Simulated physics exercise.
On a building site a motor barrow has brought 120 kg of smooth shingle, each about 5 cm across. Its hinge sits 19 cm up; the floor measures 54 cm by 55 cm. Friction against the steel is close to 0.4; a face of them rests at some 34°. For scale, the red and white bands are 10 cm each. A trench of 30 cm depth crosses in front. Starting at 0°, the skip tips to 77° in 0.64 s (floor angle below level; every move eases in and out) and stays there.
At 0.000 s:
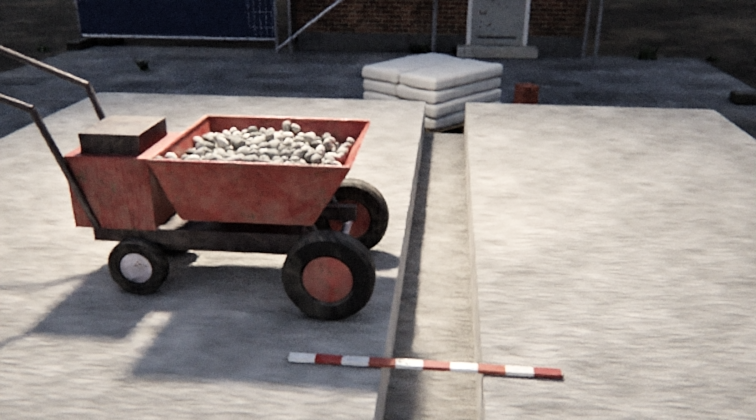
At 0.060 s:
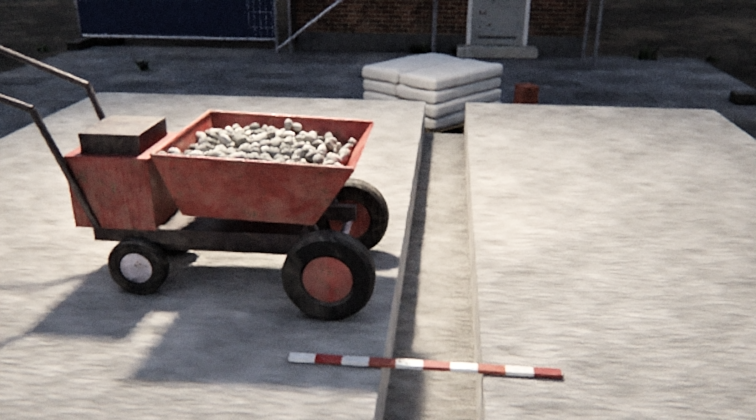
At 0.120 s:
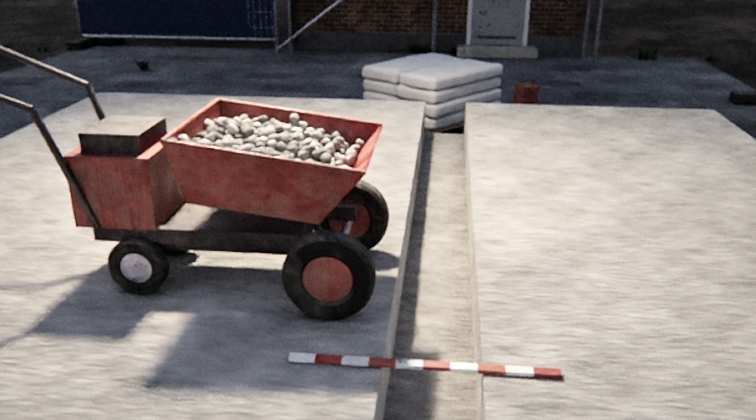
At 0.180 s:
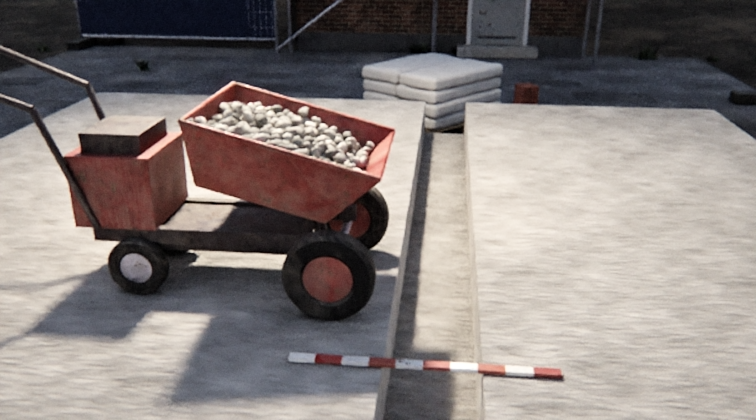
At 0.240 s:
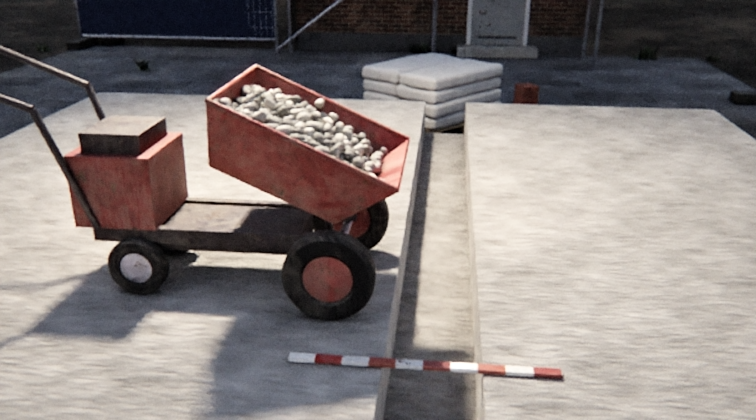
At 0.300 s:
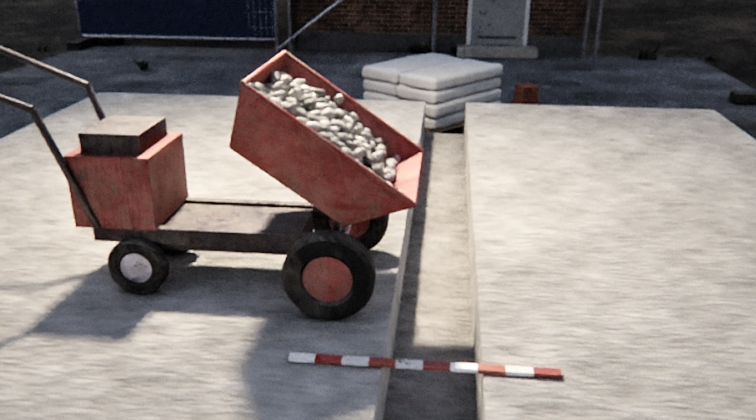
At first, a red motor barrow stands on pale concrete beside a narrow trench, its skip level and heaped with smooth grey stones. The skip then tilts toward the right, its left end rising steadily higher. By the end it slopes steeply, the stones still inside and shifted toward the lower right end.
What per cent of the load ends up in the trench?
Some 22 per cent of it.
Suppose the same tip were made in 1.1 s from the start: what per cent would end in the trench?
Then about 30 per cent.
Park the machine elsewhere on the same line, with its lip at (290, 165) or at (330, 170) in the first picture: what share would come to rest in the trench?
First some 75, then 40 per cent.
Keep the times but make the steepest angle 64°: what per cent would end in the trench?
Then about 30 per cent.
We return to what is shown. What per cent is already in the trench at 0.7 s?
Some 5 per cent.
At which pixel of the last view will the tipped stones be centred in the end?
Their middle is at about (543, 288).
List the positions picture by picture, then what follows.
The skip is at 0°, its lip at (349, 169); the top of the load is at (255, 138), in the first frame.
The skip is at 2°, its lip at (353, 170); the top of the load is at (245, 137); the stones move at 0.5 m/s on average, in the second frame.
The skip is at 7°, its lip at (364, 173); the top of the load is at (231, 128); the stones move at 0.9 m/s on average, in the third frame.
Lip at (380, 180), floor tilted 15°, highest stones at (238, 112); the stones move at 1.2 m/s on average, in the fourth frame.
The skip is at 24°, its lip at (398, 191); the top of the load is at (253, 95); the stones move at 1.5 m/s on average, in the fifth frame.
Lip at (415, 205), floor tilted 35°, highest stones at (279, 81); the stones move at 1.6 m/s on average, in the sixth frame.
After 0.5 s the floor is at 65°; 100 % in the skip; the foremost stones are at (437, 226).
After 0.7 s the floor is at 77°; 54 % in the skip, 6 % in the trench, 40 % past the trench; the foremost stones are at (544, 291).
After 1.1 s the floor is at 77°; 6 % in the skip, 15 % in the trench, 79 % past the trench; the foremost stones are past the picture's edge.
After 3.0 s the floor is at 77°; 0 % in the skip, 22 % in the trench, 78 % past the trench; the foremost stones are past the picture's edge.
